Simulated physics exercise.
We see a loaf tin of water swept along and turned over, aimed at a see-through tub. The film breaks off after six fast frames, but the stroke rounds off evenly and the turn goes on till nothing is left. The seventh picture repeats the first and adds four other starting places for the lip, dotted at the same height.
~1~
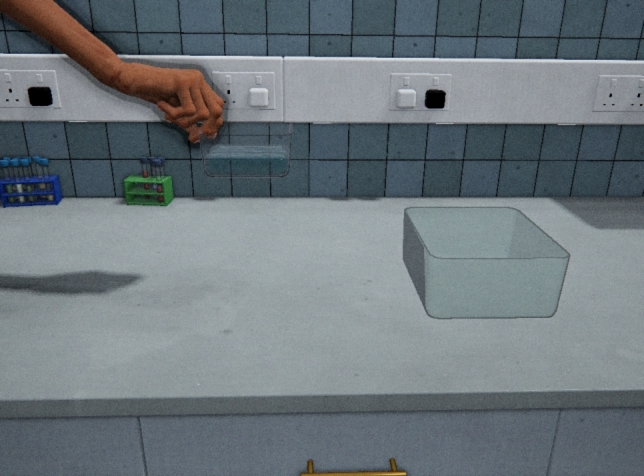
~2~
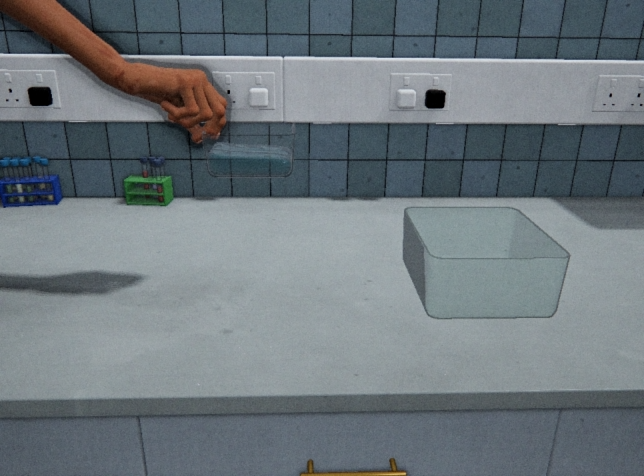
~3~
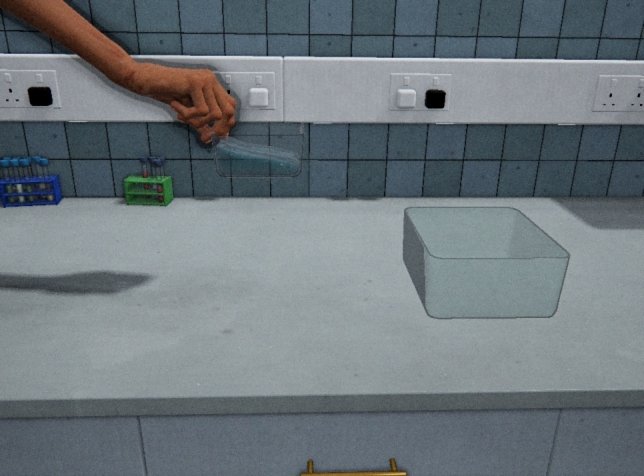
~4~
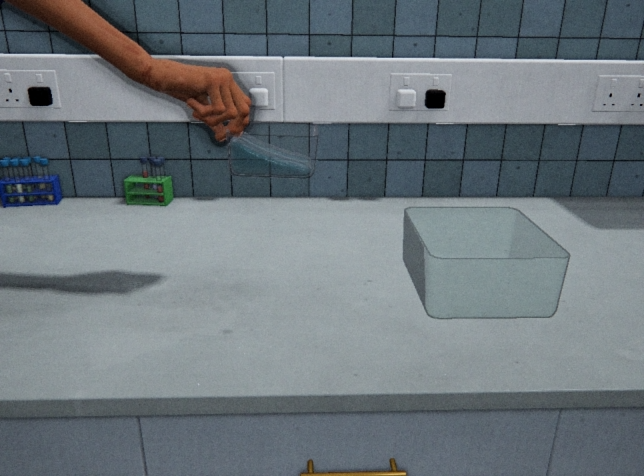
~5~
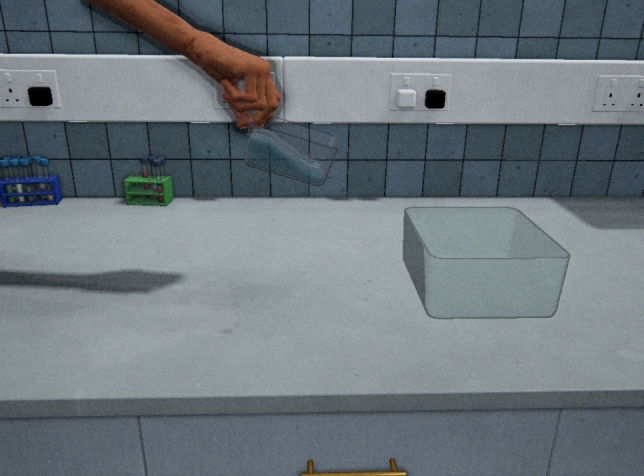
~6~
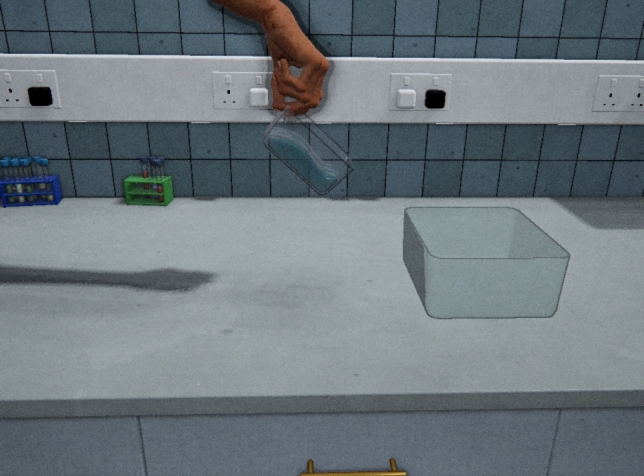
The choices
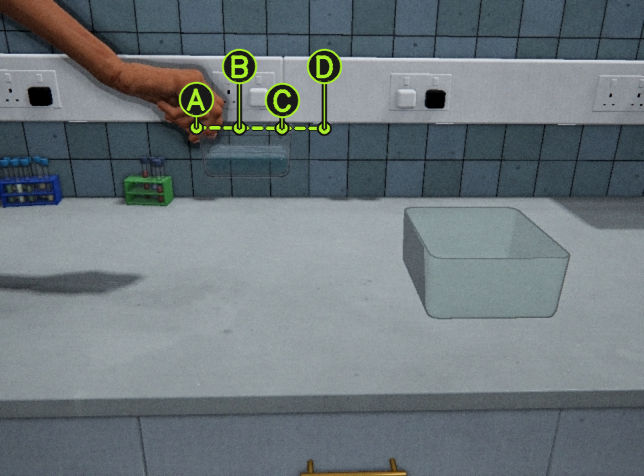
At a lab counter, a hand moves a clear container of water right, tilting it.
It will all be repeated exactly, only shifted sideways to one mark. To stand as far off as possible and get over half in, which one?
Take D.
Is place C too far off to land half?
Yes, it does.
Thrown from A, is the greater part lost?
Yes, that goes wrong.
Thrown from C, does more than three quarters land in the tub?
No.
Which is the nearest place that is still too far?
Place C.
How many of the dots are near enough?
One of them.
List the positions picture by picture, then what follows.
In the first picture, upright, lip at (290, 128); tub from (424, 316) to (554, 314); nothing has left yet.
In the second picture, upright, lip at (293, 128); nothing has left yet.
In the third picture, upright, lip at (302, 128); nothing has left yet.
In the fourth picture, upright, lip at (316, 129); nothing has left yet.
In the fifth picture, tipped about 17°, lip at (335, 141); nothing has left yet.
In the sixth picture, tipped about 43°, lip at (351, 161); nothing has left yet.
On the marked copy, A at (196, 127); B at (239, 128); C at (282, 128); D at (324, 128).
Choosing A, about 0 % lands in the tub, 100 % falls short.
Choosing B, about 0 % lands in the tub, 99 % falls short.
Choosing C, about 22 % lands in the tub, 74 % falls short and 4 % goes beside or beyond.
Choosing D, about 75 % lands in the tub, 15 % falls short and 10 % goes beside or beyond.
